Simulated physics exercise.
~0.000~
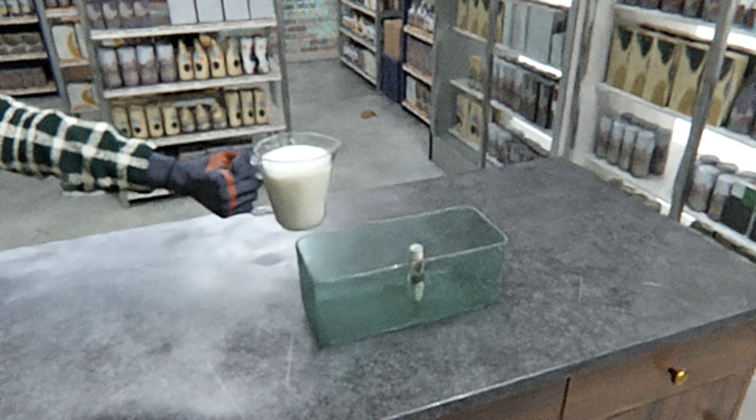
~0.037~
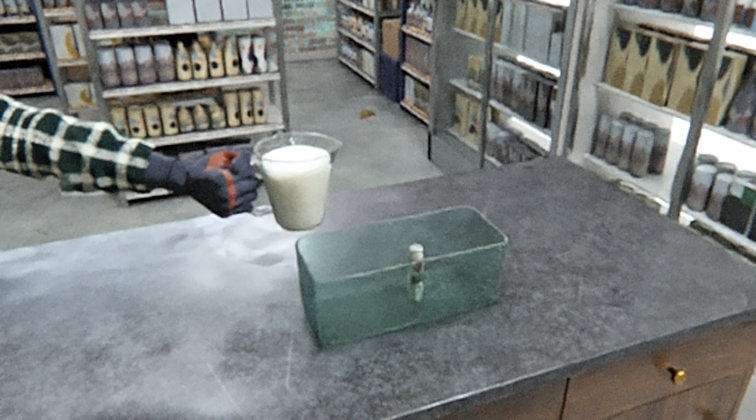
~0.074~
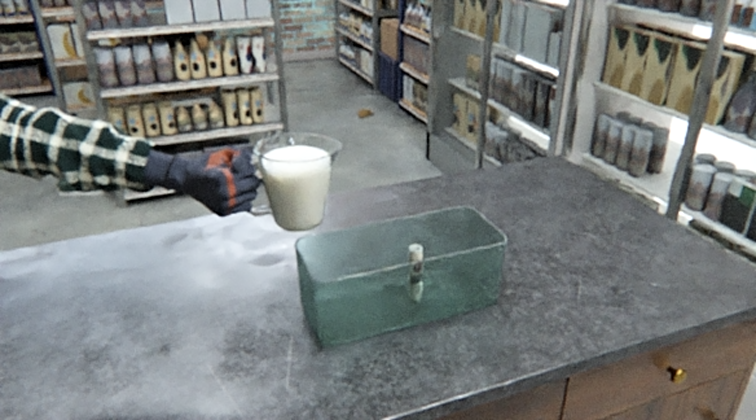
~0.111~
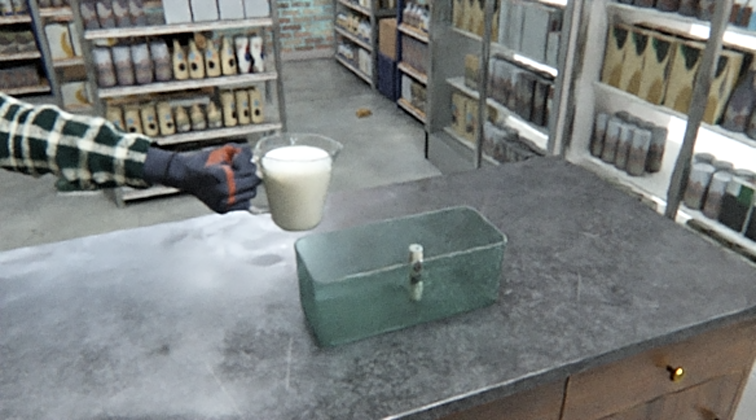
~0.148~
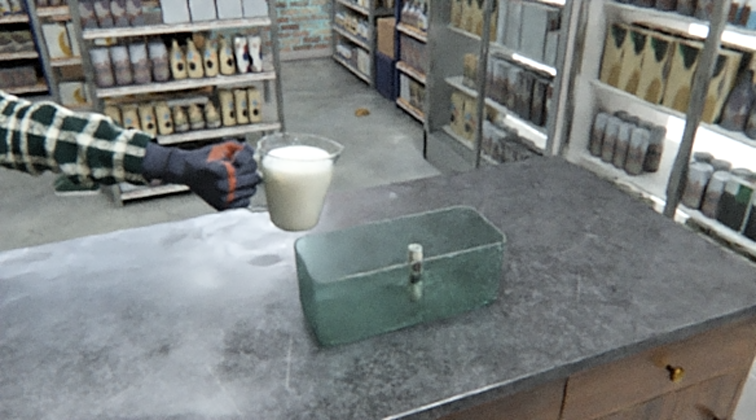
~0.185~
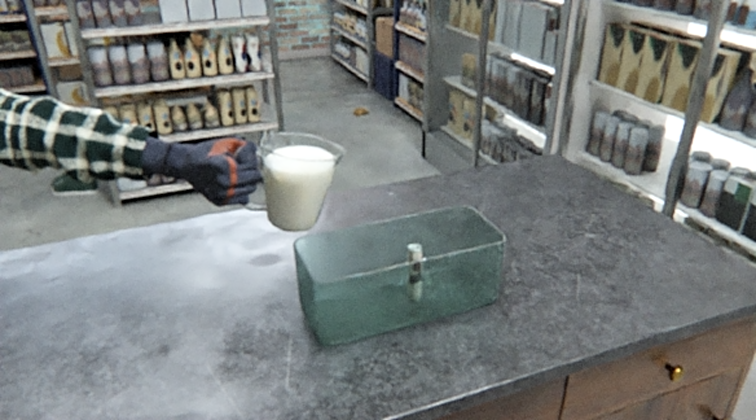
In a shop lined with shelves of jars and packets, a dark grey counter is seen from slightly above, with a brass-knobbed drawer at lower right. A dark-gloved hand in a green-and-white checked sleeve holds a clear flared jug of white milk at left, beside a long, greenish glass basin with a small pale object. The jug, at first upright, leans slightly rightward.
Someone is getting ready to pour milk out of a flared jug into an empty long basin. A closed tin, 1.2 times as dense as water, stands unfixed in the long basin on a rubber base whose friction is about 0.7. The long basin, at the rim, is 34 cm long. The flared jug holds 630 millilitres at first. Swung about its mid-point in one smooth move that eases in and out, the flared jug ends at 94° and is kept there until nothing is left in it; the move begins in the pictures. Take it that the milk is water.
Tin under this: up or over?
It will weather it.
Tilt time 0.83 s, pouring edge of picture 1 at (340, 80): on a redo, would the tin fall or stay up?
Then the tin comes down.
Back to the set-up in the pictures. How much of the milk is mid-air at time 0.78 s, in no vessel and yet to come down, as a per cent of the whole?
Roughly 18 per cent.
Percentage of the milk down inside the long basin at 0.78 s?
I reckon close to 54 per cent.
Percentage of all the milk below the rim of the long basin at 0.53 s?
I reckon close to 3 percent of it.
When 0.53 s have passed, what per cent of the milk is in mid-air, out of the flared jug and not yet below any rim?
About 20 per cent.
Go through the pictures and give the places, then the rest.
In the first frame, tilt 0°; pouring edge (341, 142); surface from (260, 162) to (330, 152); the long basin's rim runs from (304, 261) to (490, 223); the tin's top is at (417, 251).
In the second frame, tilt 0°; pouring edge (341, 142); surface from (260, 162) to (329, 152).
In the third frame, tilt 2°; pouring edge (341, 143); surface from (261, 161) to (329, 153).
In the fourth frame, tilt 4°; pouring edge (342, 145); surface from (261, 161) to (330, 153).
In the fifth frame, tilt 7°; pouring edge (344, 147); surface from (262, 160) to (332, 154).
In the sixth frame, tilt 11°; pouring edge (346, 150); surface from (264, 162) to (334, 154).
Then, 0.53 s in, the tilt is 66° and 76 per cent is still to pour; the tin stands where it began.
Then, 0.78 s in, the tilt is 93° and 28 per cent is still to pour; the tin stands where it began.
Then, 1.04 s in, the tilt is 94° and 4 per cent is still to pour; the tin stands where it began.
Then, 1.33 s in, the tilt is 94° and 0 per cent is still to pour; the tin stands where it began.
Finally, the tin stands where it began.
